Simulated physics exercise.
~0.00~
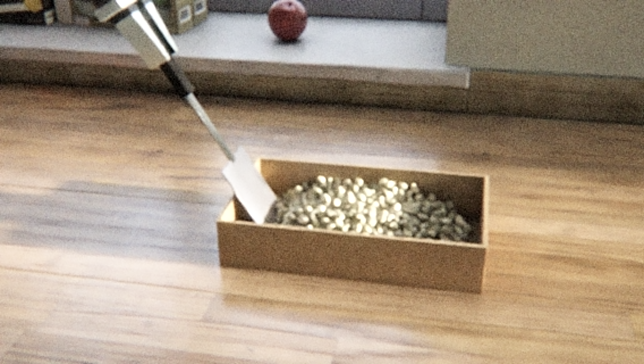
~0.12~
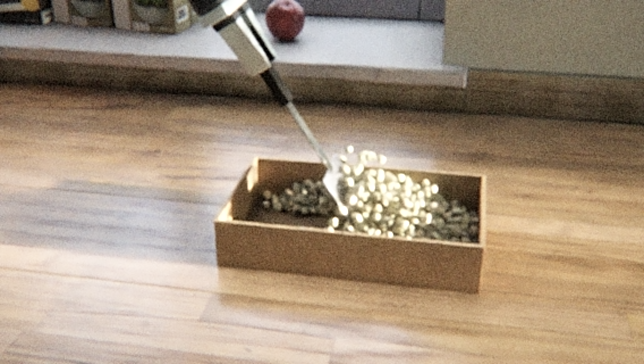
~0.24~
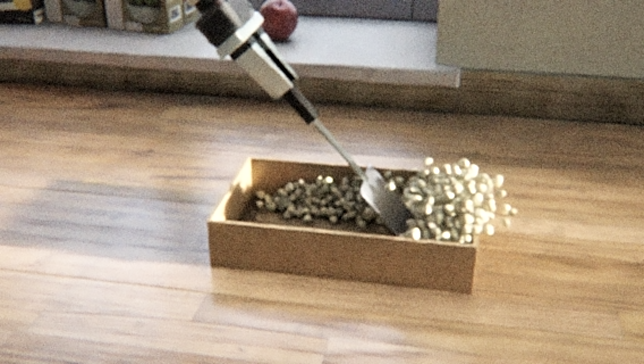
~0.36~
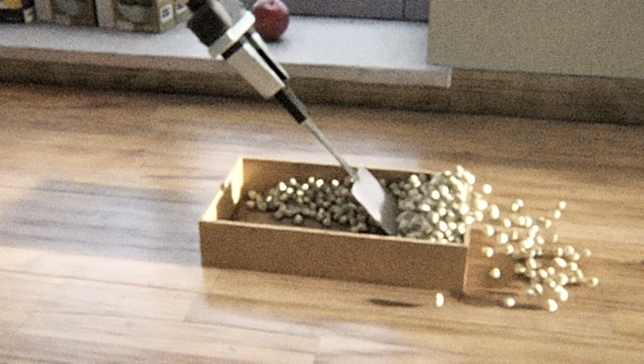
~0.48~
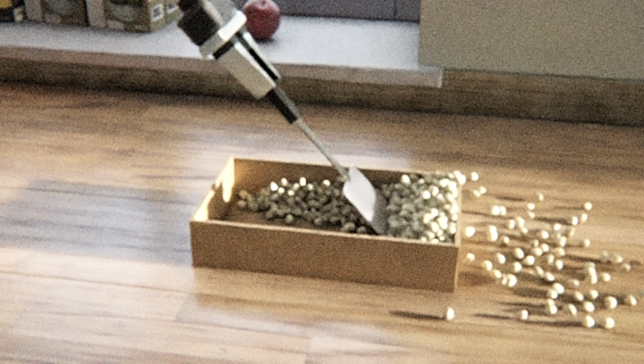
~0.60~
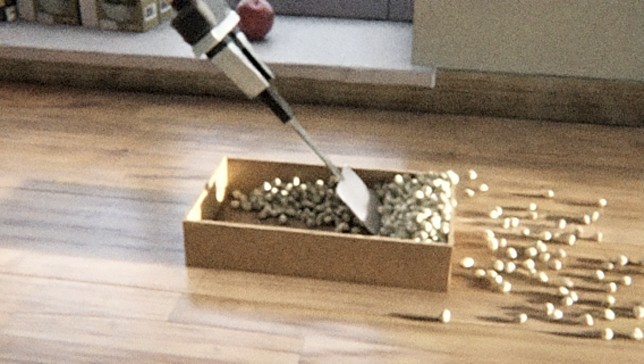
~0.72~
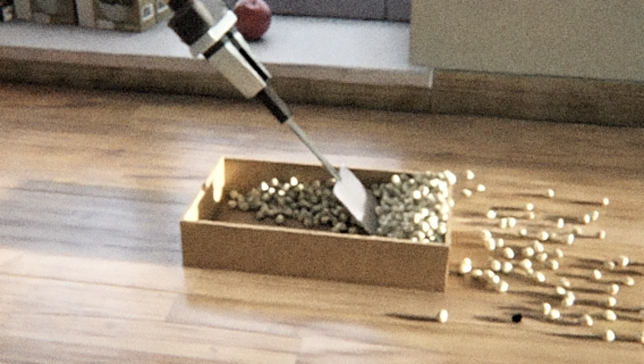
Pale dried beans spilling over a tray's right end onto a wooden floor as a robot arm's paddle pushes through them and stops.
